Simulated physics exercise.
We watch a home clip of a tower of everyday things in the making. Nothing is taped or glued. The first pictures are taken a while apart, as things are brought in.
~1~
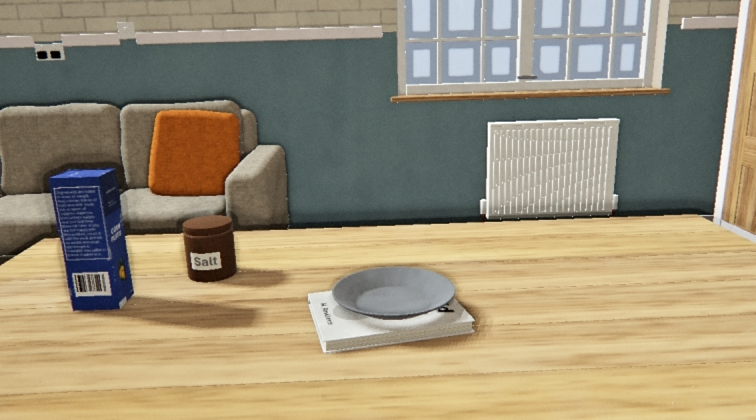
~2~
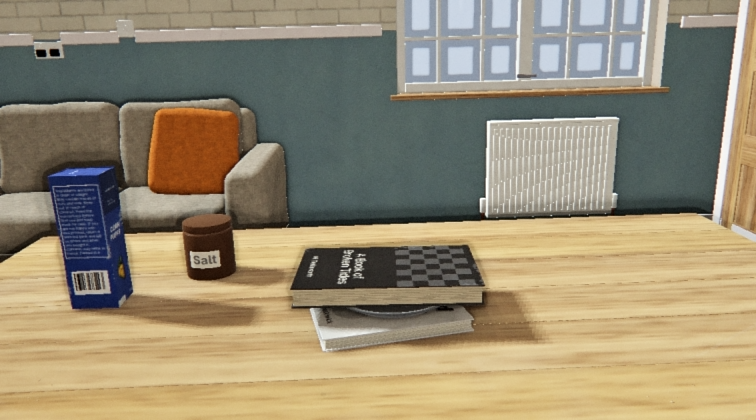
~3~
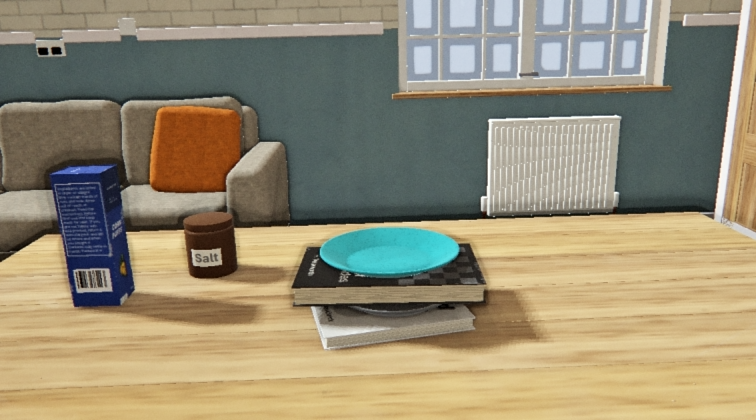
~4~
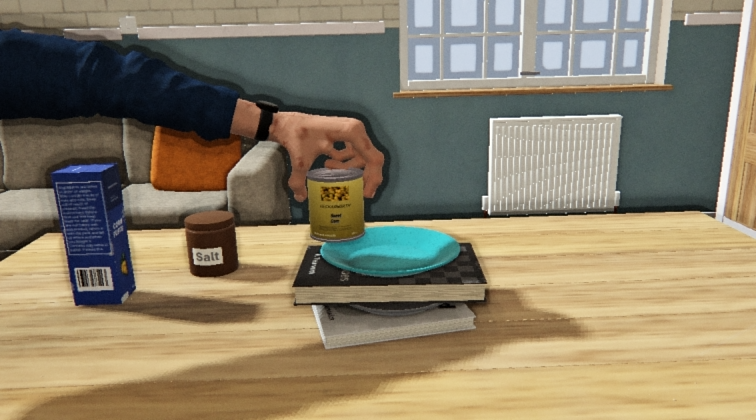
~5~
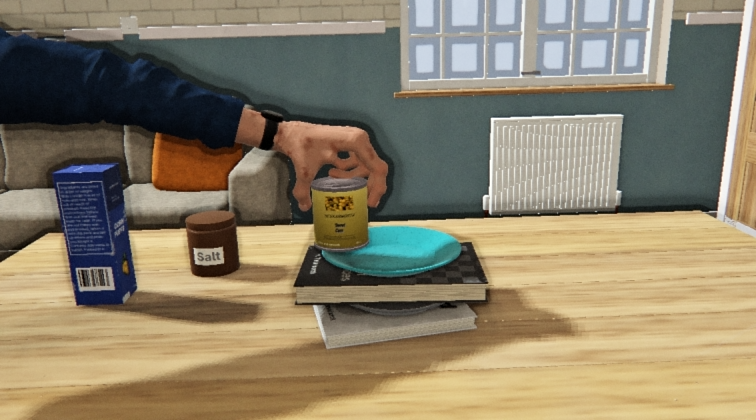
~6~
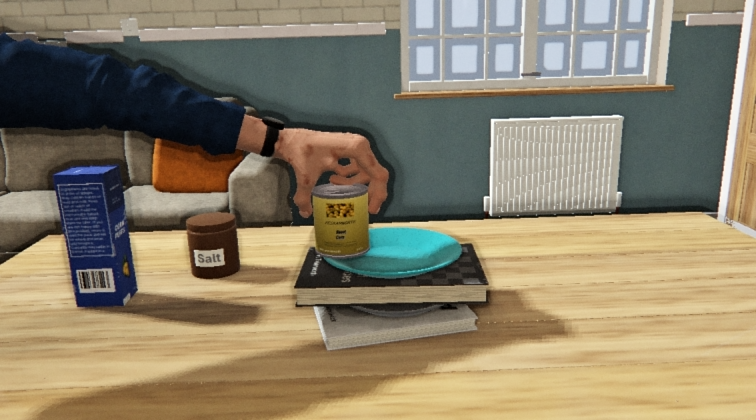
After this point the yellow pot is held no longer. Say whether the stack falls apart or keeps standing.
Watch - nothing tips or drops.
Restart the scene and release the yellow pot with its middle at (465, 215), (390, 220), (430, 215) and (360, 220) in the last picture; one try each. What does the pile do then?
On the first try the pile topples, on the second it remains standing, on the third it remains standing and on the fourth it remains standing.
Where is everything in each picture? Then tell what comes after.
In the first frame, the last thing is not in view yet; blue carton (94, 240).
In the second frame, the last thing is not in view yet; brown jar (209, 247).
In the third frame, the last thing is not in view yet.
In the fourth frame, on its way; yellow pot (336, 204); blue carton (96, 235).
In the fifth frame, on its way; yellow pot (341, 213); brown jar (213, 243).
In the sixth frame, set down, still held; yellow pot (341, 219).
Then, 0.60 s on from there, no change.
Then, 1.50 s on from there, yellow pot resting near (341, 221).
Then, 2.60 s on from there, things are still on the move.
In the end, all 7 unmoved. At the end, from the last picture's camera, yellow pot near (341, 220). The pile stays up.
